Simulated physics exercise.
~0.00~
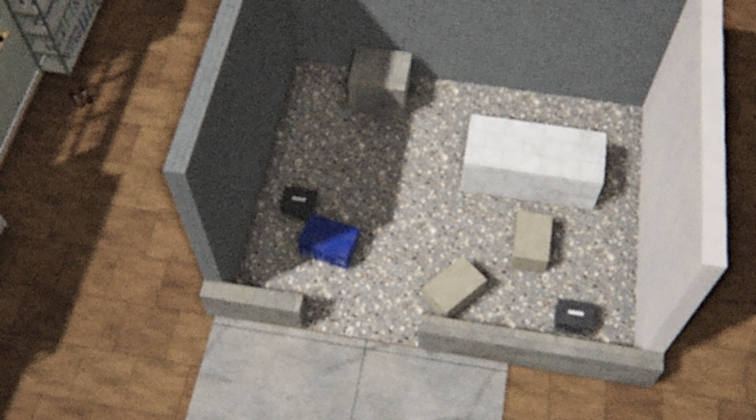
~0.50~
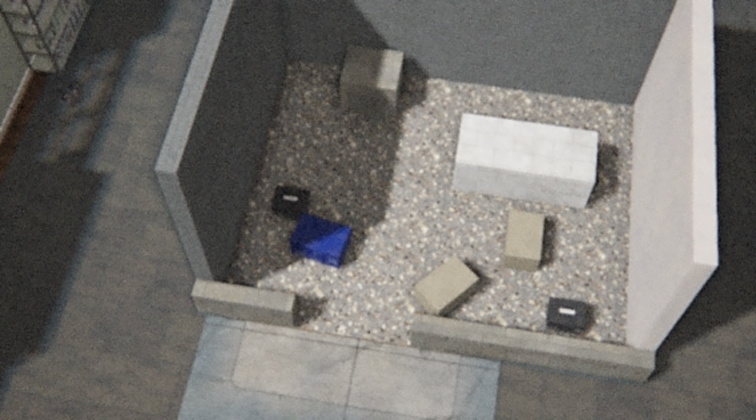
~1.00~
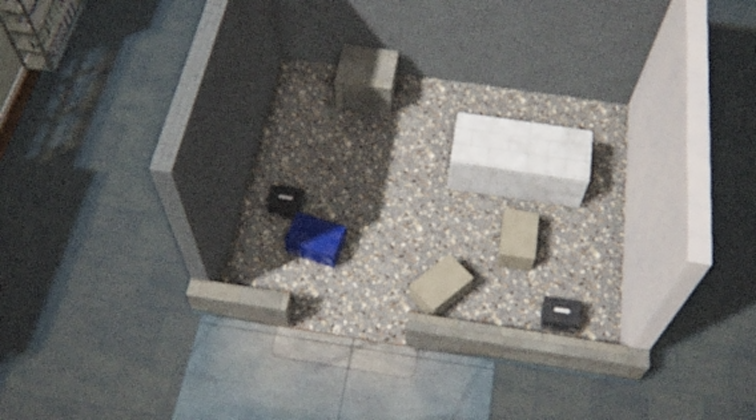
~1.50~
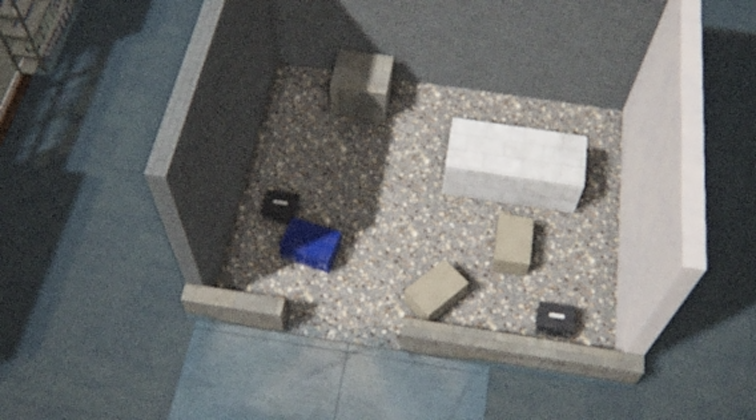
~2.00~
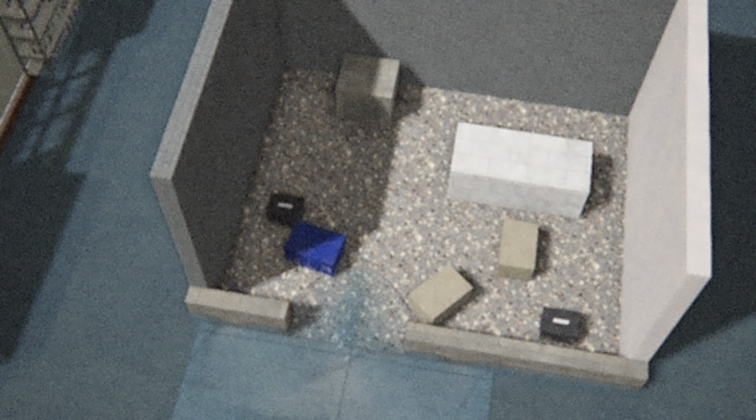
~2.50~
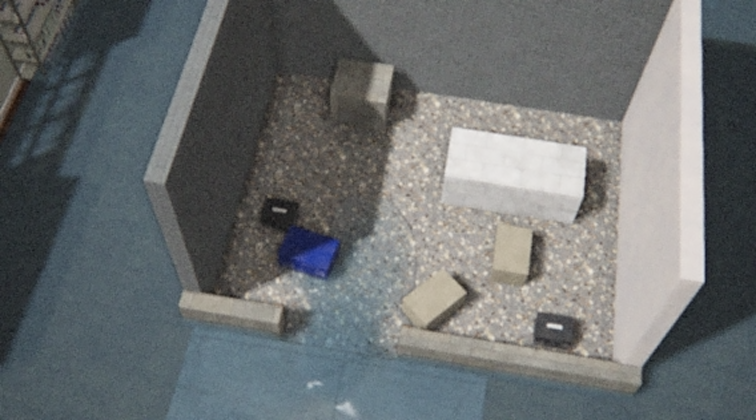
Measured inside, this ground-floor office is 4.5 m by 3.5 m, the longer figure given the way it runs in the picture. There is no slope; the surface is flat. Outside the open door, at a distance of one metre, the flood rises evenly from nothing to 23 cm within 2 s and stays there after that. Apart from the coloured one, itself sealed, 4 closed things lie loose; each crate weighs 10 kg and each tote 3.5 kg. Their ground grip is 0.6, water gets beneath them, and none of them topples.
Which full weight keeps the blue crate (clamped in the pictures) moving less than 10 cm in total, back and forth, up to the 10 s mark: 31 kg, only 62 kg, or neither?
Only 62 kg does it.
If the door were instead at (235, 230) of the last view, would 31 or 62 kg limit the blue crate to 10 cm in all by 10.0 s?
The big mass is needed.
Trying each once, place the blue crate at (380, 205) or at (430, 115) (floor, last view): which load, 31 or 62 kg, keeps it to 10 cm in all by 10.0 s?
For the first spot only the heavier suffices, for the second only the heavier suffices.
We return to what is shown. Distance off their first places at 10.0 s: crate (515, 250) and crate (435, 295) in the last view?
30 cm and 80 cm respectively.
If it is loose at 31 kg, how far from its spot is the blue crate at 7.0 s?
About 60 cm off its spot.
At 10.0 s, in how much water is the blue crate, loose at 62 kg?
12 cm, roughly.
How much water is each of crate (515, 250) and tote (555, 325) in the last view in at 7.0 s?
First about 3 cm, second about 4 cm.
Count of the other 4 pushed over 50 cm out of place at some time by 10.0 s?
Tally: 3.
After 3.5 s the blue crate would be 30 cm from its start with 31 kg and 0 cm from its start with 62 kg; 9 cm of water round it then.
After 4.5 s the blue crate would be 47 cm from its start with 31 kg and 0 cm from its start with 62 kg; 7 cm of water round it then.
After 7.0 s the blue crate would be 57 cm from its start with 31 kg and 0 cm from its start with 62 kg; 8 cm of water round it then.
After 10.0 s the blue crate would be 70 cm from its start with 31 kg and 0 cm from its start with 62 kg; 12 cm of water round it then.
